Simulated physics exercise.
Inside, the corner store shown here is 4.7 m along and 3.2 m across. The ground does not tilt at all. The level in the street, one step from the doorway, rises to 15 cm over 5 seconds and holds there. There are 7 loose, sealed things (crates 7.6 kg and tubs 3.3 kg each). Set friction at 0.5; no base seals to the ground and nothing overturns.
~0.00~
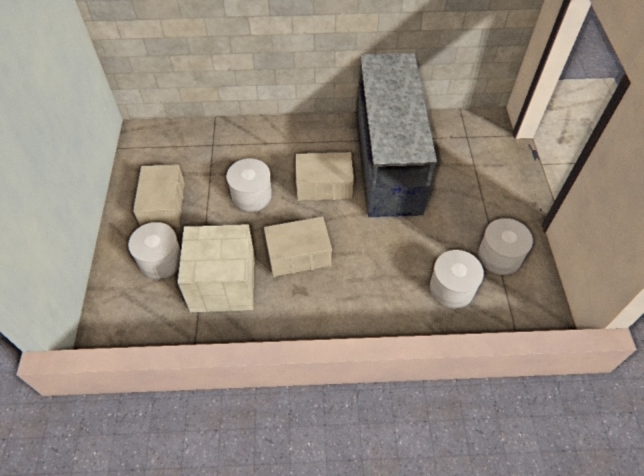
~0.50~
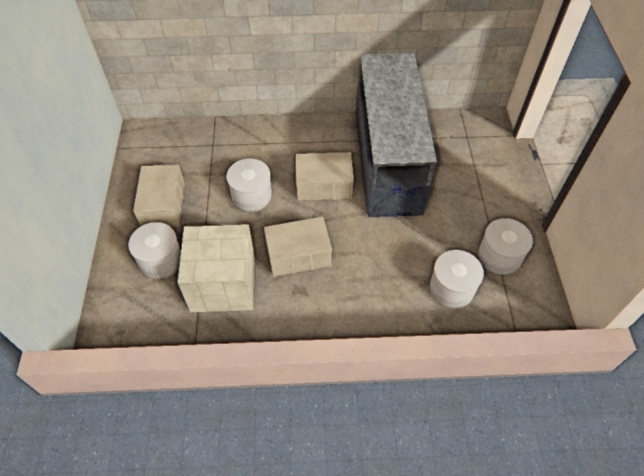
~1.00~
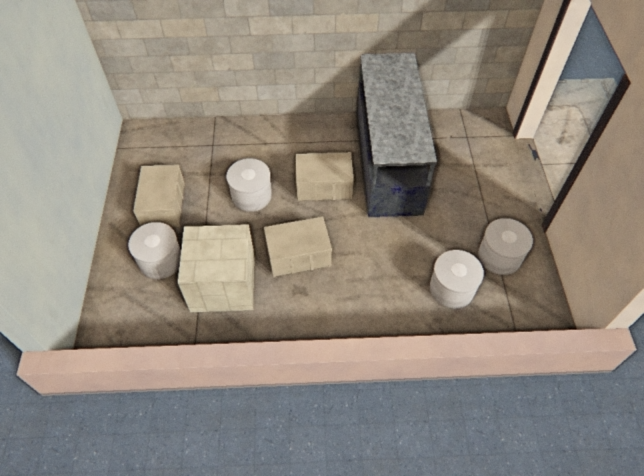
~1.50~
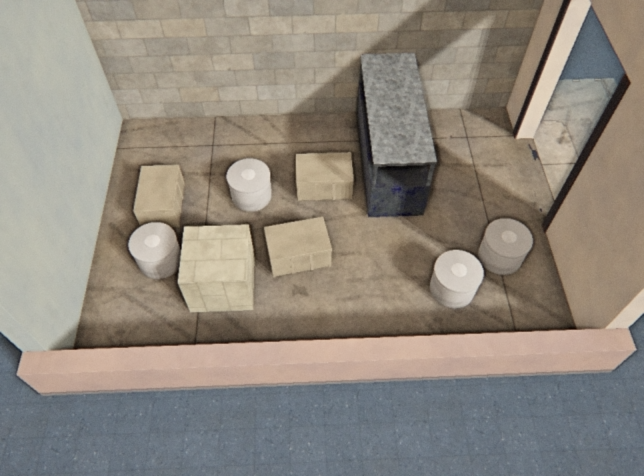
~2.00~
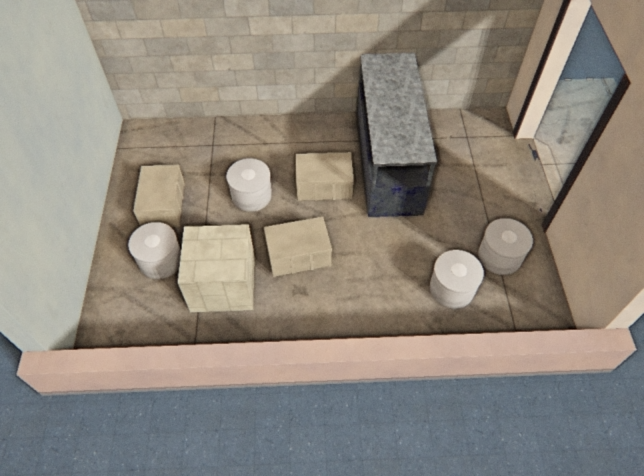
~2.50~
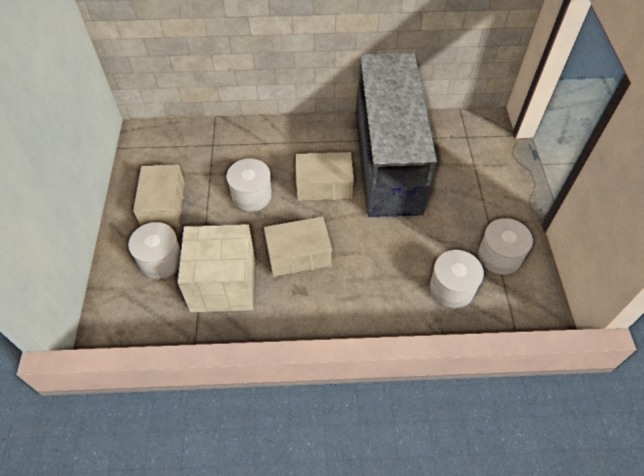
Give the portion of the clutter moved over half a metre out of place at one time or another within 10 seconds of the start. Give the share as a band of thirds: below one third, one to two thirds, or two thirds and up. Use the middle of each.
By my guess the moved share will stop short of one third.
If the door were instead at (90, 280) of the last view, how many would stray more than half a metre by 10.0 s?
Then it comes to 6.
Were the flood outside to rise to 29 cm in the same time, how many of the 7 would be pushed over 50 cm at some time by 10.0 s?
Count under that change: 6.
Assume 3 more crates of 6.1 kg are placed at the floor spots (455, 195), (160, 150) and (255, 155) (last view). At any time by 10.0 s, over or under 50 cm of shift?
Note: Item 1 above threshold; item 2 below threshold; item 3 below threshold.
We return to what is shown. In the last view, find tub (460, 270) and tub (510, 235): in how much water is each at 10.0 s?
Close to 7 and 5 centimetres.
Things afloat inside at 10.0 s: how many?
It comes to 2.
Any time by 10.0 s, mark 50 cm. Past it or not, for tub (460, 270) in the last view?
Result: Exceeded.
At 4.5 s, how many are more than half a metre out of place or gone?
Tally: 0.
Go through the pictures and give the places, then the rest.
In the first frame, a crate at (157, 187), on the bottom; a tub at (248, 175), on the bottom; 0.0 m2 under water; 0 of 7 have shifted.
In the second frame, a crate at (157, 187) rests on the ground; a tub at (248, 175) rests on the ground; 0.0 m2 under water; 0 of 7 have shifted.
In the third frame, a crate at (157, 187), on the bottom; a tub at (248, 175) rests on the ground; water covers 0.0 m2; 0 of 7 have shifted.
In the fourth frame, a crate at (157, 187), on the bottom; a tub at (248, 175), on the bottom; water covers 0.0 m2; 0 of 7 have shifted.
In the fifth frame, a crate at (157, 187) rests on the ground; a tub at (248, 175), on the bottom; water covers 0.0 m2; 0 of 7 have shifted.
In the sixth frame, a crate at (157, 187), on the bottom; a tub at (248, 175) rests on the ground; 0.0 m2 under water; 0 of 7 have shifted.
After 3.5 s 0 of 7 are over 50 cm from their spots; 0 afloat.
After 4.5 s 0 of 7 are over 50 cm from their spots; 0 afloat.
After 7.0 s 0 of 7 are over 50 cm from their spots; 0 afloat.
After 10.0 s 1 of 7 are over 50 cm from their spots, and 2 have been at some point; 2 afloat.
